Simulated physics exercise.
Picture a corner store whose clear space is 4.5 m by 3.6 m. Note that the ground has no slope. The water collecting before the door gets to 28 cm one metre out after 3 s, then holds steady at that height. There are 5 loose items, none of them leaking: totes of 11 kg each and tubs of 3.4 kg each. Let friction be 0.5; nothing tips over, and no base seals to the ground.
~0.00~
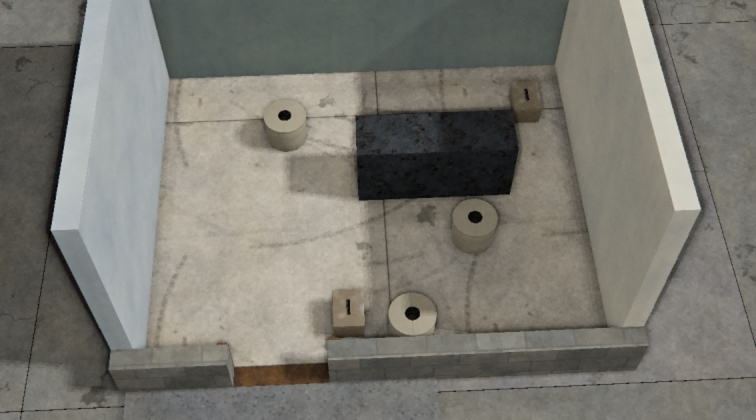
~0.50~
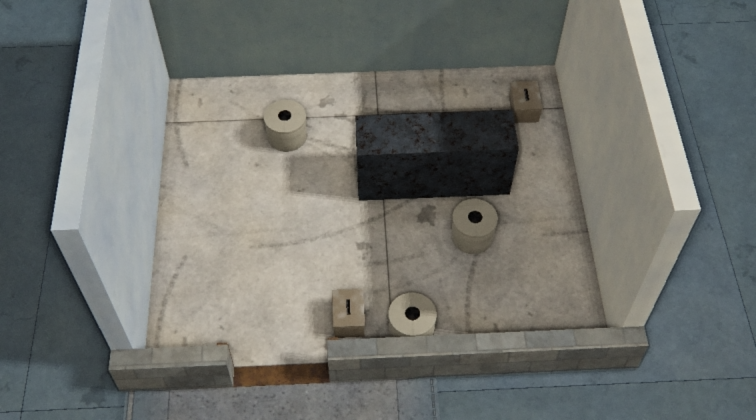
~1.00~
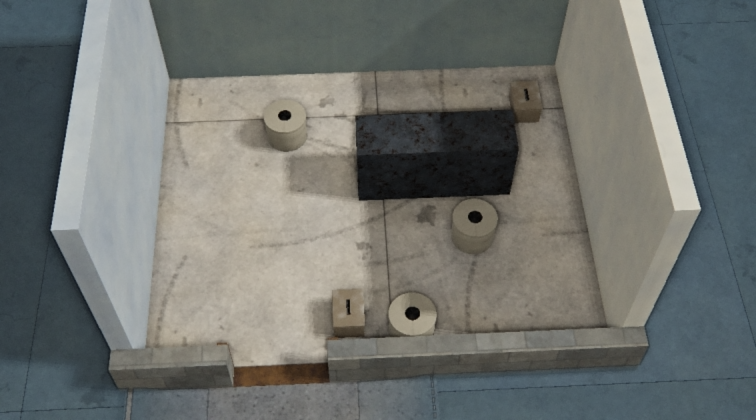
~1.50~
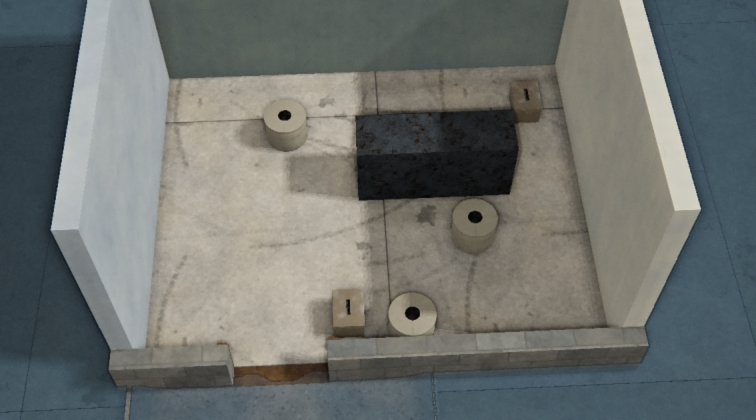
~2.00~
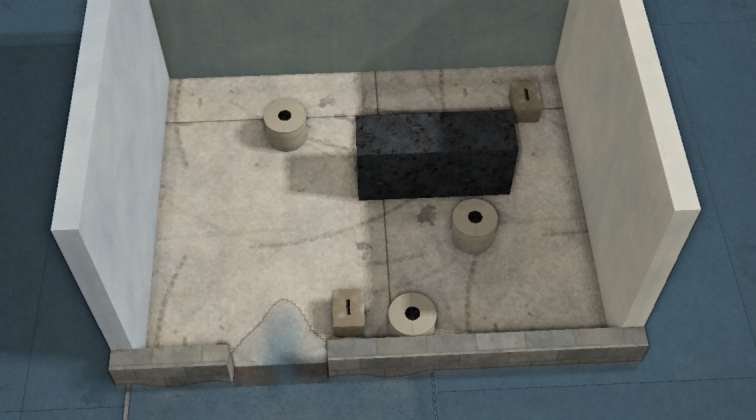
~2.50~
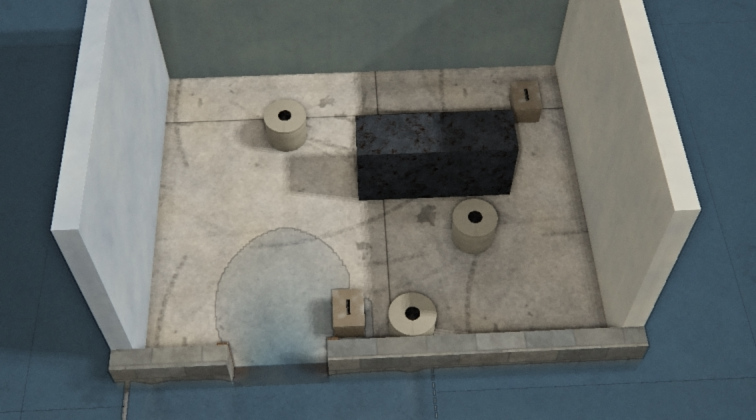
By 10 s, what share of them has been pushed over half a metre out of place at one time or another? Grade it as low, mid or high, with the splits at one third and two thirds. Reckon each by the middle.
Grade: Mid, one to two thirds.
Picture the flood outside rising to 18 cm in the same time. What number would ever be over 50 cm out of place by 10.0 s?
Then it comes to 1.
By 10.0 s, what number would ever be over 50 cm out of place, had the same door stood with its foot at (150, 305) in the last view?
That would give 5.
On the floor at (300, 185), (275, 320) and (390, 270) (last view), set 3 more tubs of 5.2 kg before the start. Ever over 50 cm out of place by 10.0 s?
Note: Item 1 above threshold; item 2 above threshold; item 3 below threshold.
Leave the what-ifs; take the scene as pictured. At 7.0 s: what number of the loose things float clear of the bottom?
My tally comes to 1.
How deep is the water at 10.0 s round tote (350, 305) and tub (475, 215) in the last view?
4 and 6 cm.
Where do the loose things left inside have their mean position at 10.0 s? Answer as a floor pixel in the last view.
Mean position approx. (470, 261).
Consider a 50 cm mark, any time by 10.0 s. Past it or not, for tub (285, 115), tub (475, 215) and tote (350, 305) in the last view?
Taking them in turn, the first is beyond the limit, the second beyond the limit and the third within the limit.
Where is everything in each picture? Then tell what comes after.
A tote at (348, 307), on the bottom; a tub at (475, 217), on the bottom; 0.0 m2 under water; 0 of 5 have shifted, in the first picture.
A tote at (348, 307) rests on the ground; a tub at (475, 217) rests on the ground; water covers 0.0 m2; 0 of 5 have shifted, in the second picture.
A tote at (348, 307), on the bottom; a tub at (475, 217) rests on the ground; water covers 0.0 m2; 0 of 5 have shifted, in the third picture.
A tote at (348, 307) rests on the ground; a tub at (475, 217) rests on the ground; water covers 0.0 m2; 0 of 5 have shifted, in the fourth picture.
A tote at (348, 307) rests on the ground; a tub at (475, 217) rests on the ground; 0.4 m2 under water; 0 of 5 have shifted, in the fifth picture.
A tote at (348, 307), on the bottom; a tub at (475, 217) rests on the ground; 1.5 m2 under water; 0 of 5 have shifted, in the sixth picture.
After 3.5 s 0 of 5 are over 50 cm from their spots; 0 afloat.
After 4.5 s 1 of 5 are over 50 cm from their spots; 1 afloat.
After 7.0 s 1 of 5 are over 50 cm from their spots; 1 afloat.
After 10.0 s 3 of 5 are over 50 cm from their spots, and 3 have been at some point; 2 afloat.
